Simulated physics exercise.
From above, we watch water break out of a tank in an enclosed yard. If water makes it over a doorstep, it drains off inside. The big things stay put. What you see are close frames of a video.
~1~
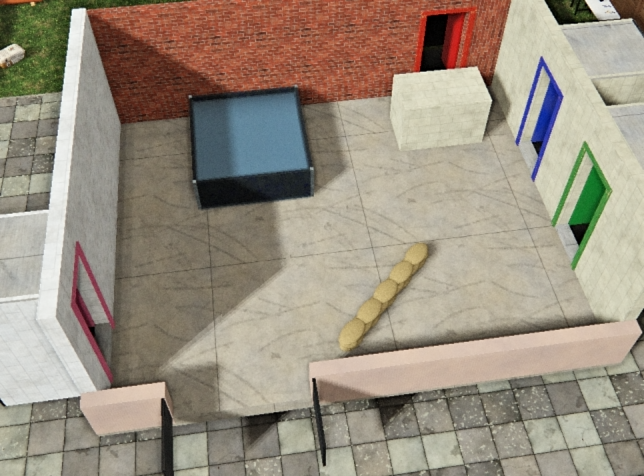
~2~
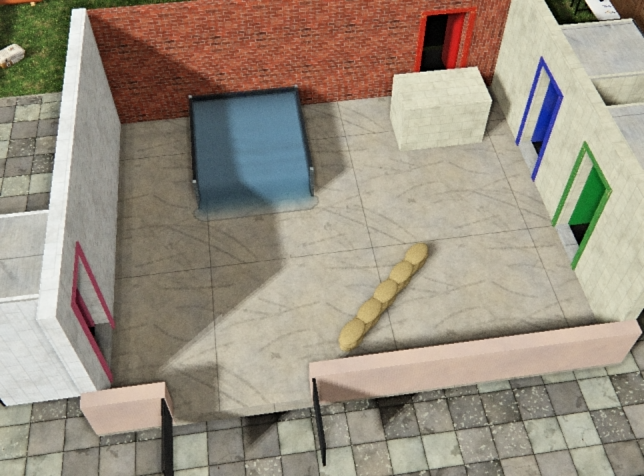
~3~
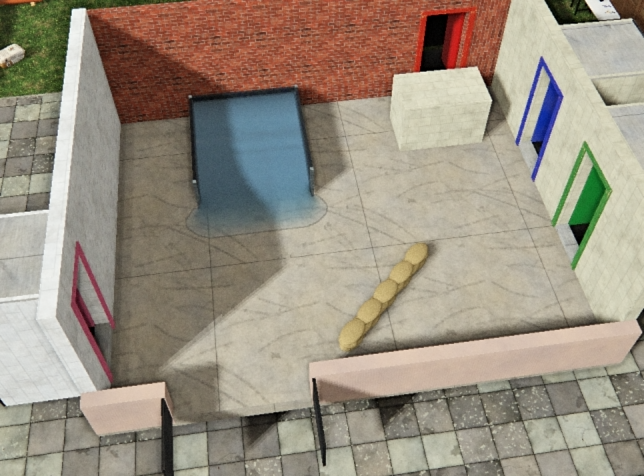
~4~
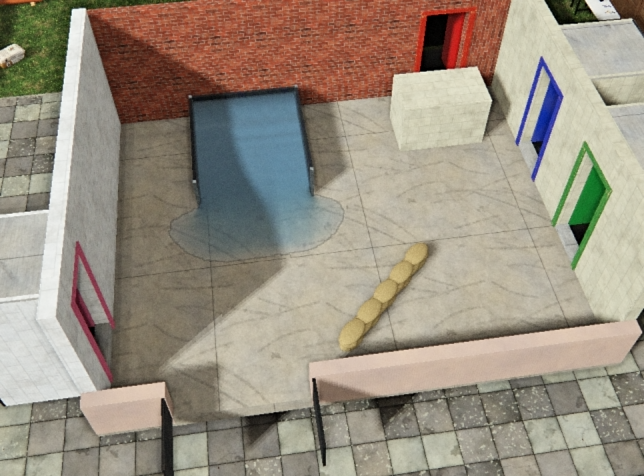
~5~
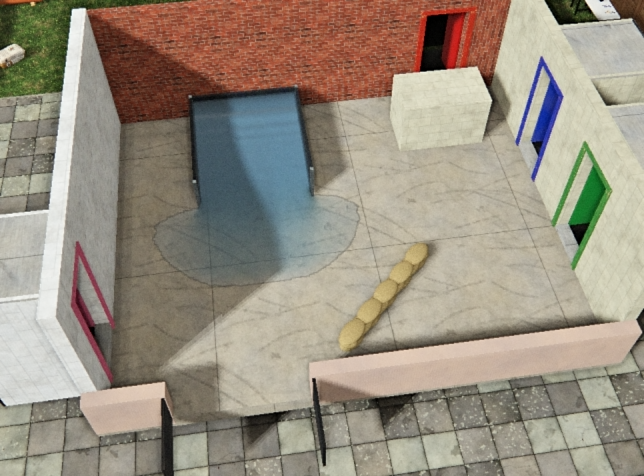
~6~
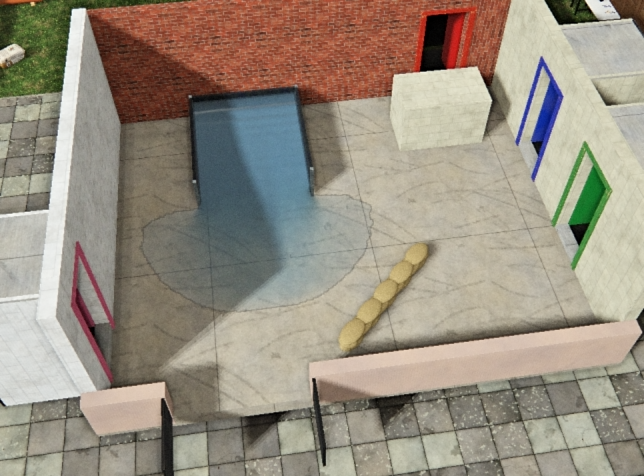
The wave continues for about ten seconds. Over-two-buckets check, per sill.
Outcome: The red door stays inside what's allowed there. The green door stays inside what's allowed there. The blue door stays inside what's allowed there. The pink door stays inside what's allowed there.
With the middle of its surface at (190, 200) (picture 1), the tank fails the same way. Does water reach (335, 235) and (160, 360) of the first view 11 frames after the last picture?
Spared, hit.
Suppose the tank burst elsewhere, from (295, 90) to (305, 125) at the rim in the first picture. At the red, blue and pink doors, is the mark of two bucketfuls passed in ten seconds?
Here's how it plays out: Red surpasses the limit, blue fails to reach the limit, and pink fails to reach the limit.
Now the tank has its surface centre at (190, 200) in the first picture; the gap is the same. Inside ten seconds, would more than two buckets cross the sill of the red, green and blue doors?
Door by door - red misses it, green misses it, blue misses it.
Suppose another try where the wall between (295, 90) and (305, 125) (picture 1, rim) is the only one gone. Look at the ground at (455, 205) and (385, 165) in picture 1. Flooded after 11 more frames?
Soaked, Soaked.
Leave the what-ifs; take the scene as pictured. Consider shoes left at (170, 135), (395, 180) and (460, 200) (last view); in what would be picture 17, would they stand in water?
Result, in the order given: Not wetted / not wetted / not wetted.
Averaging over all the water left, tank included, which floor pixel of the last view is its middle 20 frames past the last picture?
Somewhere near (262, 259).
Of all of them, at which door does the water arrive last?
It's the door marked red.
A moment on, water covers 35 % of the floor; the red door not reached, the green door not reached, the blue door not reached, the pink door not reached.
Next, water covers 40 % of the floor; the red door not reached, the green door not reached, the blue door not reached, the pink door wet at the sill, nothing in.
Then, water covers 50 % of the floor; the red door not reached, the green door not reached, the blue door not reached, the pink door wet at the sill, nothing in.
Later, water covers 75 % of the floor; the red door not reached, the green door wet at the sill, nothing in, the blue door wet at the sill, nothing in, the pink door wet at the sill, nothing in.
In the end, water covers 90 % of the floor; the red door wet at the sill, nothing in, the green door wet at the sill, nothing in, the blue door wet at the sill, nothing in, the pink door wet at the sill, nothing in.
